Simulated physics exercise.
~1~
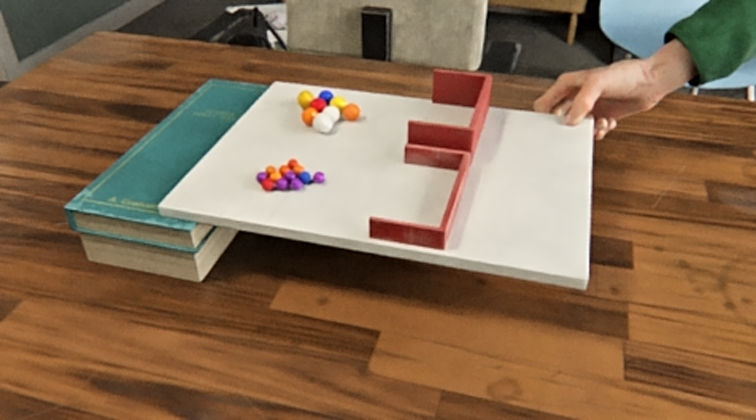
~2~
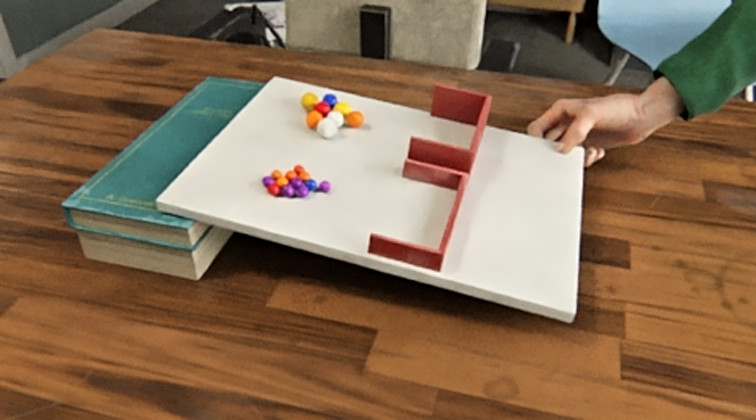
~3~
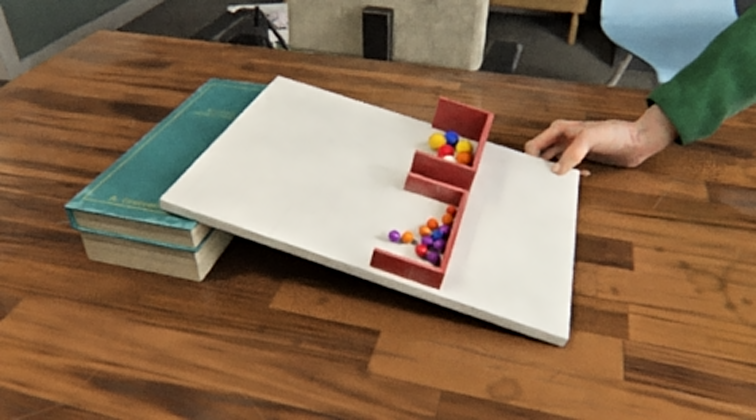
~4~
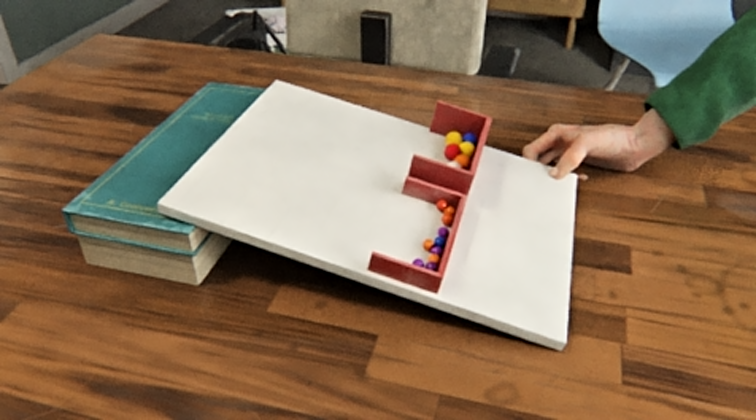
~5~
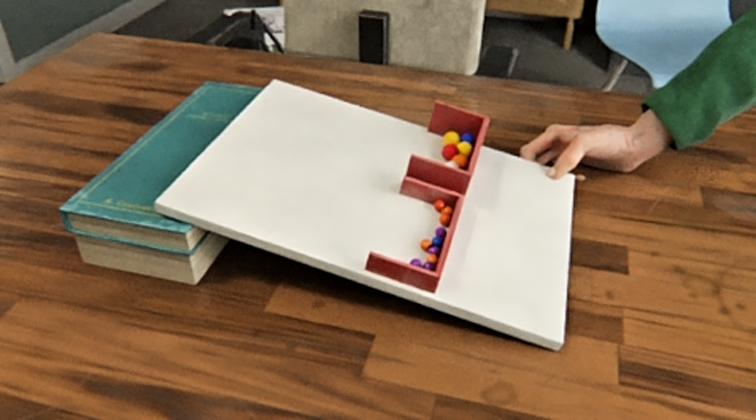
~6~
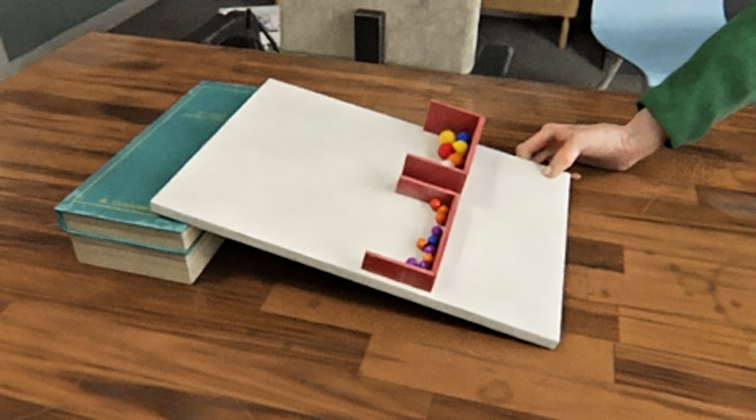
Two heaps of small colourful balls sit on a white board whose left end rests on a pair of thick teal books, while a hand in a green sleeve holds up the right end. Two red barriers stand on the board to the right of the heaps. The hand lowers its end toward the wooden table, and the slope grows steeper. Both heaps then travel down to the right and run into the barriers. At the end the balls stay gathered inside the red barriers, with the hand still at the board's edge.
